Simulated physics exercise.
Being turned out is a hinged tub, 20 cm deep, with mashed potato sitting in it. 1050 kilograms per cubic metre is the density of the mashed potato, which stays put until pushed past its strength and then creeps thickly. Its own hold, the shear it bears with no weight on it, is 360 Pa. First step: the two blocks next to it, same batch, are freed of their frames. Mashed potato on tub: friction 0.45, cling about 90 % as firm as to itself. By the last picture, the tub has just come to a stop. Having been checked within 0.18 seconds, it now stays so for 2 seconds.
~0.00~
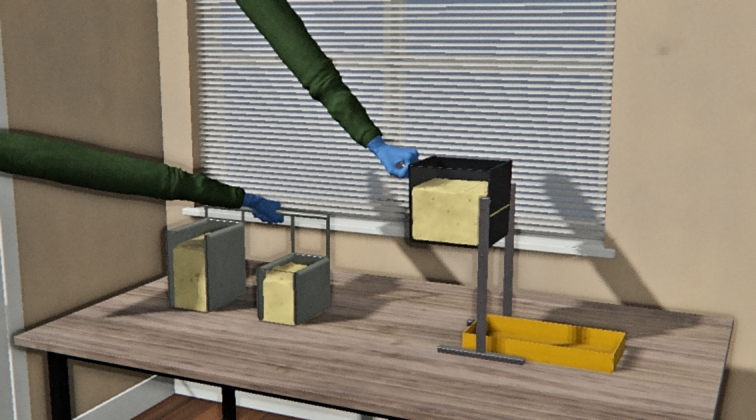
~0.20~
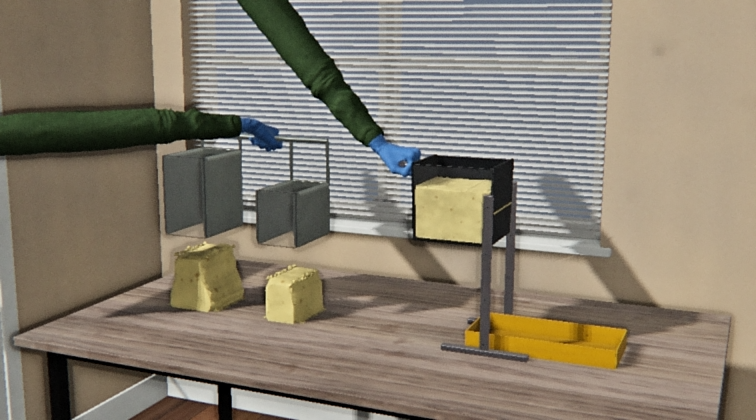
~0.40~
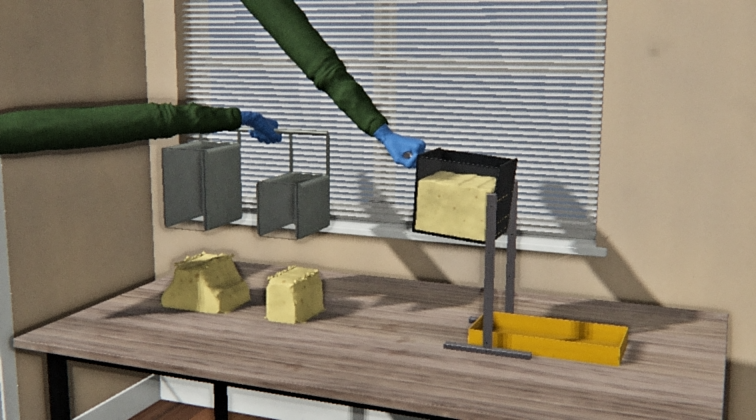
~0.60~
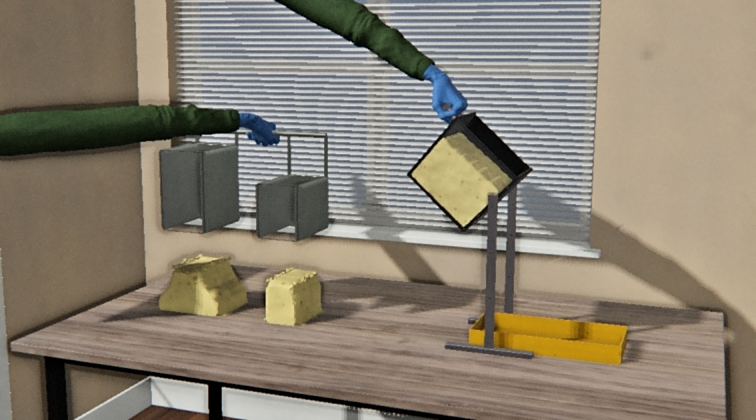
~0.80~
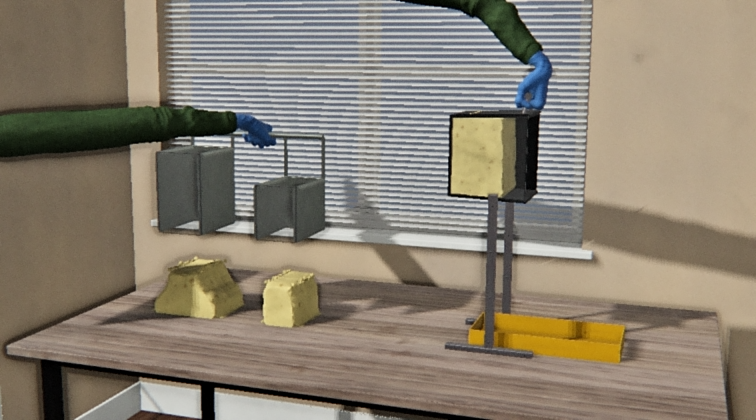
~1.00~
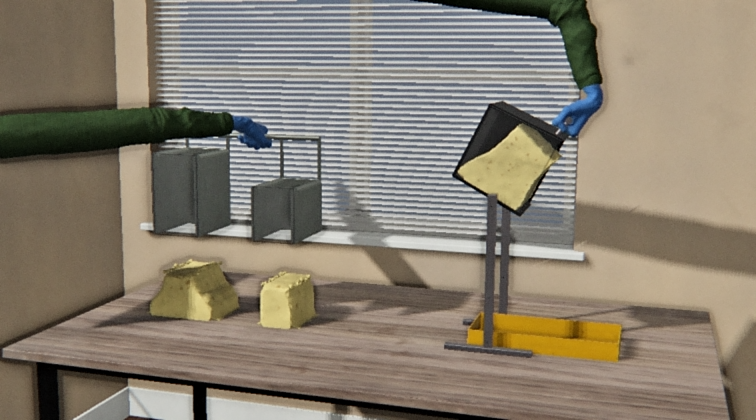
We see a gloved hand lift grey moulds off two pale yellow blocks, the left one slumping while the smaller keeps its shape; another gloved hand then turns a black tub of yellow material clockwise above a tray.
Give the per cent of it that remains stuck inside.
Some 0 per cent remains inside.
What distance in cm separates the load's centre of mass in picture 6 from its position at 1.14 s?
Some 13 cm.
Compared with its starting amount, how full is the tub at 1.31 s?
About 0 %.
After 1.14 s, the tub is at 117 degrees and holds 37 %.
After 1.31 s, the tub is at 117 degrees and holds 0 %.
After 1.48 s, the tub is at 117 degrees and holds 0 %.
After 1.65 s, the tub is at 117 degrees and holds 0 %.
After 3.00 s, the tub is at 117 degrees and holds 0 %.
